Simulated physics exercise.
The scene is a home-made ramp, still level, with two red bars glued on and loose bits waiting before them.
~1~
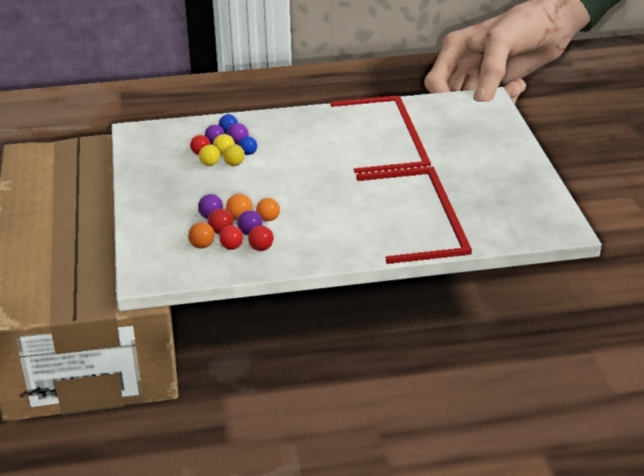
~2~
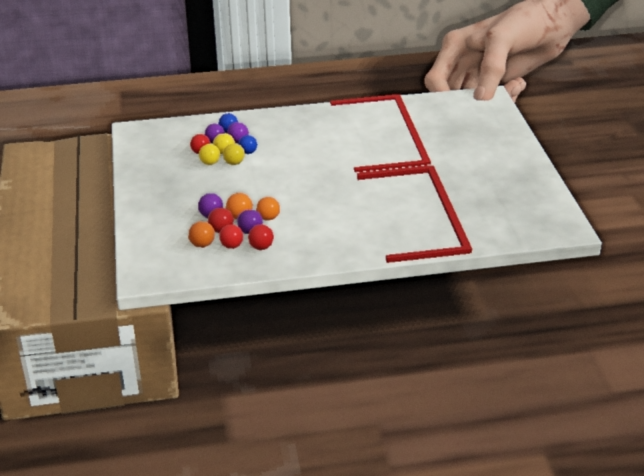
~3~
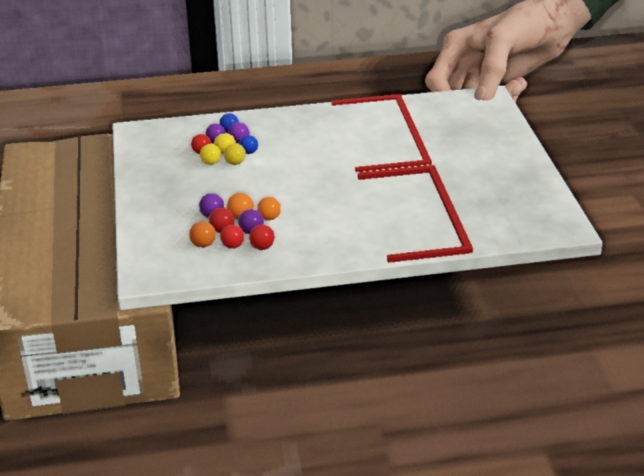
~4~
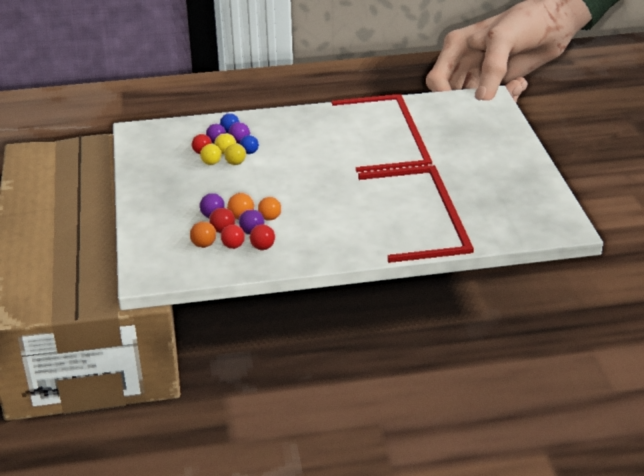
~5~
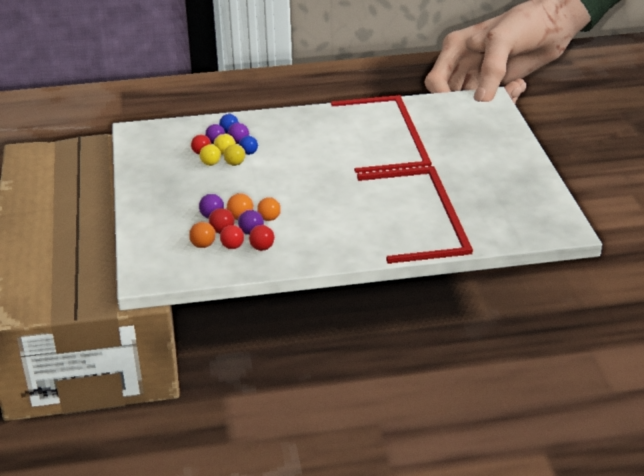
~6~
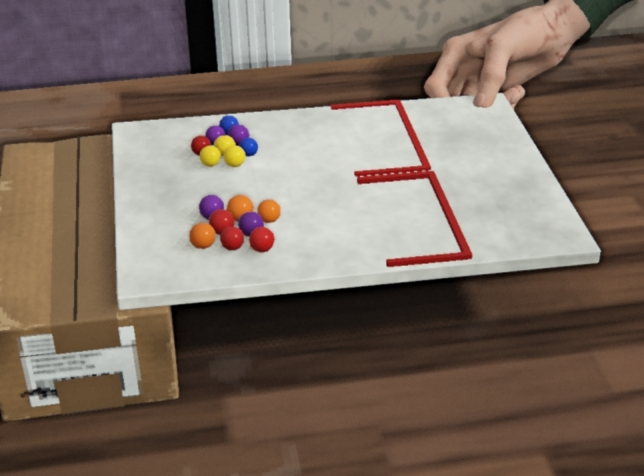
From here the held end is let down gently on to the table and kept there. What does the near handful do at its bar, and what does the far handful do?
Near handful: Past the bar; far handful: Past the bar.
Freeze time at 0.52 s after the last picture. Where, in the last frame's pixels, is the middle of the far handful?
Its centre lies close to (283, 157) in the last picture.
Then, 0.52 s on from there, board sloping at 10°; near handful on its way down; far handful on its way down.
Then, 0.97 s on from there, board resting at 16°; near handful the bulk past its bar; far handful the whole lot past its bar.
In the end, board resting at 16°; near handful the bulk past its bar; far handful the whole lot past its bar.
